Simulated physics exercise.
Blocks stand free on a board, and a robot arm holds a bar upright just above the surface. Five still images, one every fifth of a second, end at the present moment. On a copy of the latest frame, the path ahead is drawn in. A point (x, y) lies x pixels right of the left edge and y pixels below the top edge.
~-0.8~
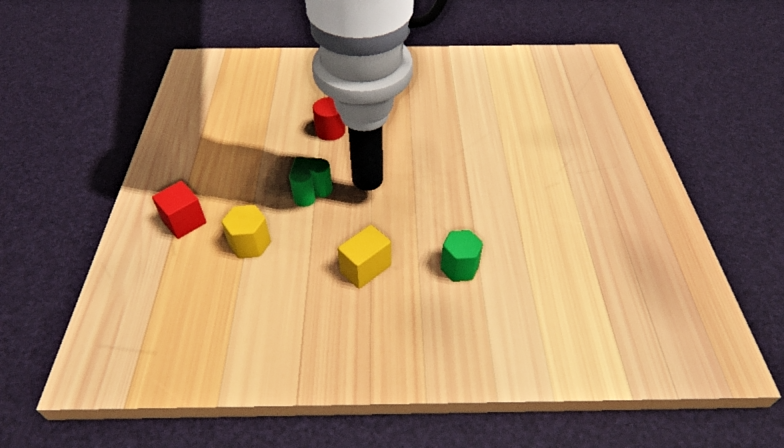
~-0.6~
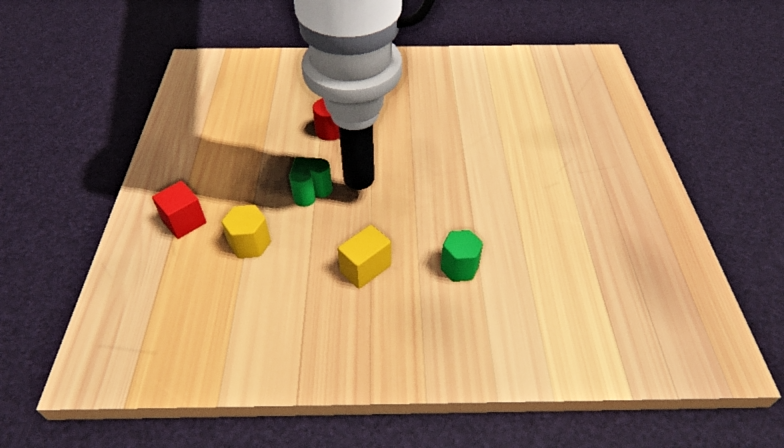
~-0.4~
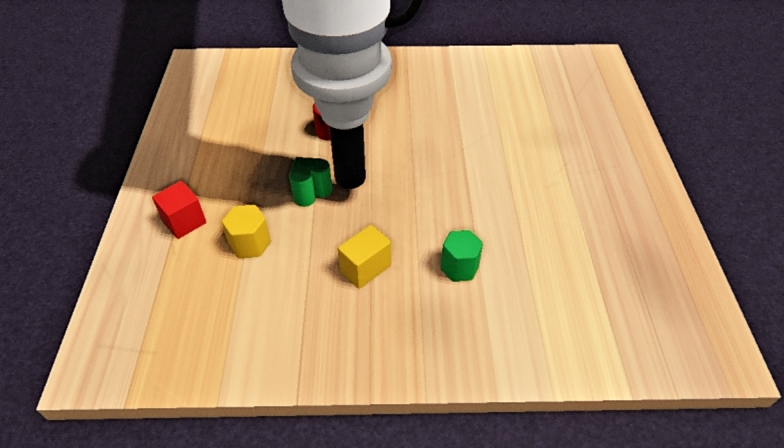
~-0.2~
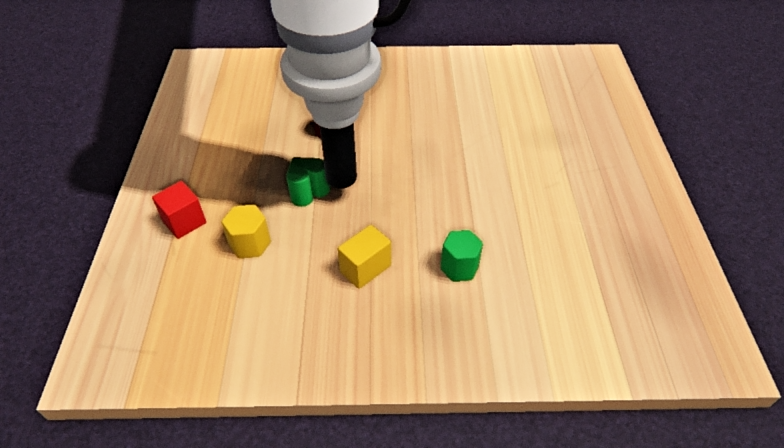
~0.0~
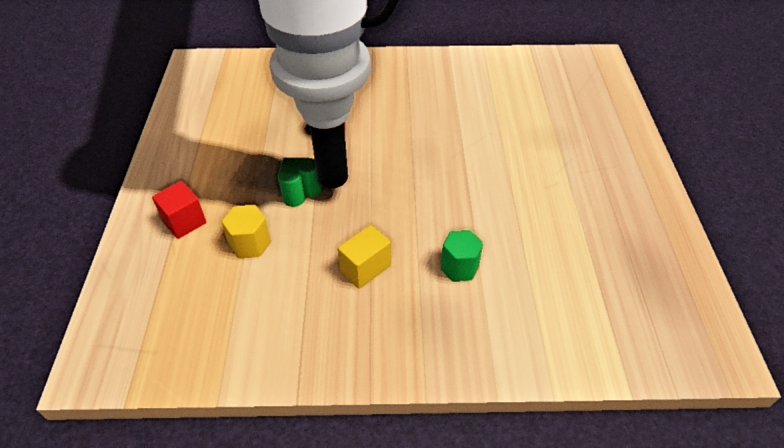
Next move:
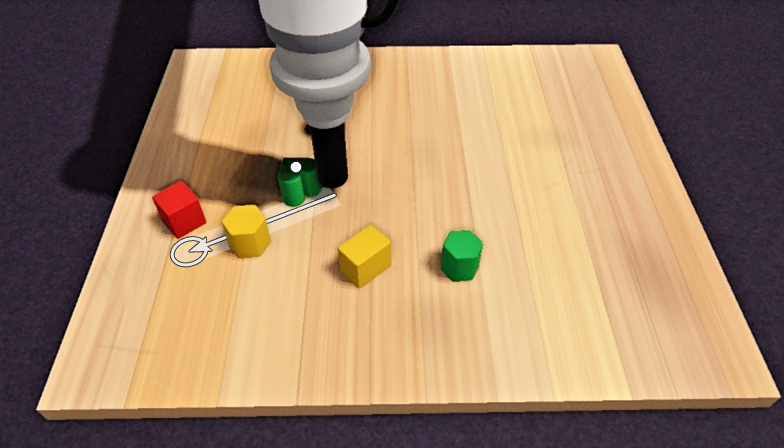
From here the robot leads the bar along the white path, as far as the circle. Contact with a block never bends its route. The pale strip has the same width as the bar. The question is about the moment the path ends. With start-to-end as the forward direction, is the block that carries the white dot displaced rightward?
In short: Yes.
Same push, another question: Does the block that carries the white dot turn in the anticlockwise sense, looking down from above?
No.
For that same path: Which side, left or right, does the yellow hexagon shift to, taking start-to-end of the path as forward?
It moves over to the left.
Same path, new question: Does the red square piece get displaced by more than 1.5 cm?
No
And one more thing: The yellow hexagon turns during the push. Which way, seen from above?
It spins against the clock.
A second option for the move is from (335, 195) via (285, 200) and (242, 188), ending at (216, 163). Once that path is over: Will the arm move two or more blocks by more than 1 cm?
I'd say no.
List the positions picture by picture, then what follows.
In the first picture, bar's lower end (368, 181); red square piece (174, 197); yellow hexagon (243, 219); green heart-shaped block (308, 167).
In the second picture, bar (359, 180); blocks still.
In the third picture, bar (350, 180); blocks still.
In the fourth picture, bar (342, 179); green heart-shaped block (305, 167).
In the fifth picture, bar (333, 179); red square piece (174, 197); yellow hexagon (243, 219); green heart-shaped block (296, 167).
Drawn move, from (335, 195) directly to (189, 252); the dot is on the green heart-shaped block.
On the path given first. One third of the way, bar (285, 197); green heart-shaped block (267, 167), turned 35° clockwise.
Two thirds of the way, bar (234, 217); yellow hexagon (222, 236), turned 50° anticlockwise; green heart-shaped block (267, 167), turned 35° clockwise.
At the end, bar (183, 236); red square piece still; yellow hexagon (212, 245), turned 85° anticlockwise; green heart-shaped block (267, 167), turned 35° clockwise.
